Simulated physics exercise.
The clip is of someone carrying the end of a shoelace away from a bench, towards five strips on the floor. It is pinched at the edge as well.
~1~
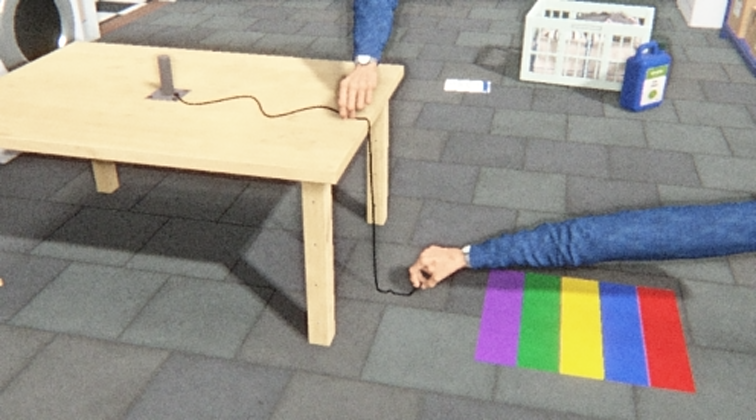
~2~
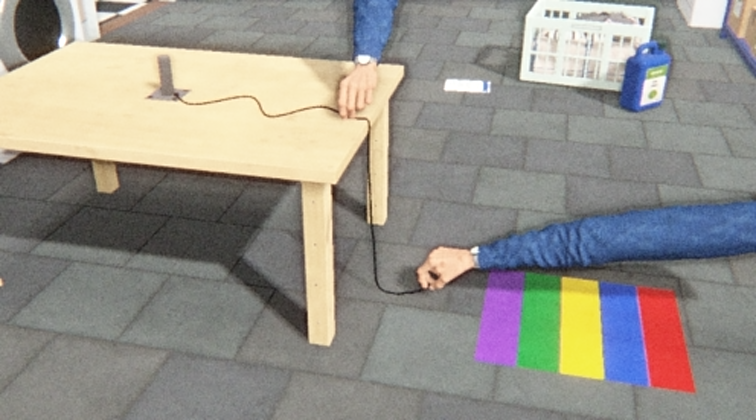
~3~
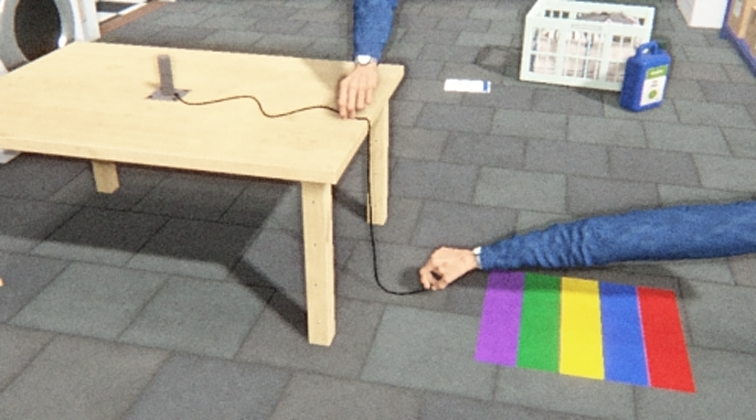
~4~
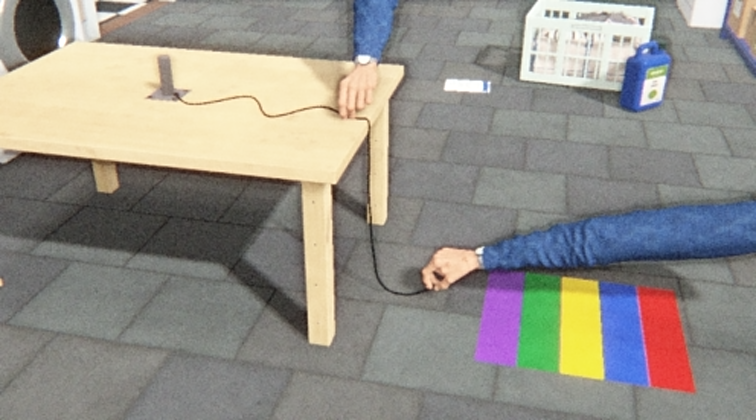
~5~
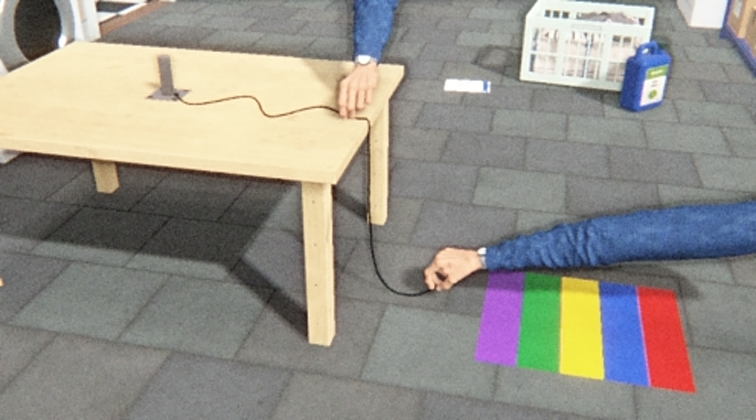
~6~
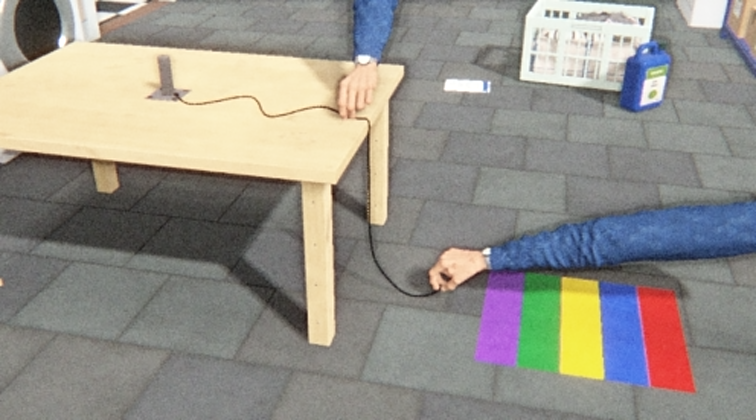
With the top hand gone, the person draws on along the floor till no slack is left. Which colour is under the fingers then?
The end stops over the blue strip.
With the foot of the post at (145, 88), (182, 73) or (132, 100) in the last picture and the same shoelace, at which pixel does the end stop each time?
Try by try, around (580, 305), (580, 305) and (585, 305).
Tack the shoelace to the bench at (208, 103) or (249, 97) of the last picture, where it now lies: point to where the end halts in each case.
Try by try, around (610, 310) and (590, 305).
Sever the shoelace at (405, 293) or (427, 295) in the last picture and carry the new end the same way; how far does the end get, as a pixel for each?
In that order: (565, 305) and (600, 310).
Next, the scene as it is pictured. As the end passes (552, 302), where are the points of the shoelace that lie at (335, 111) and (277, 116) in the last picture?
At (376, 144), then (328, 113).
Early on, end near (552, 302); over green.
Midway, end near (596, 308); over yellow.
At the end of the slack, end near (622, 311); over blue. It gets as far as the blue strip.
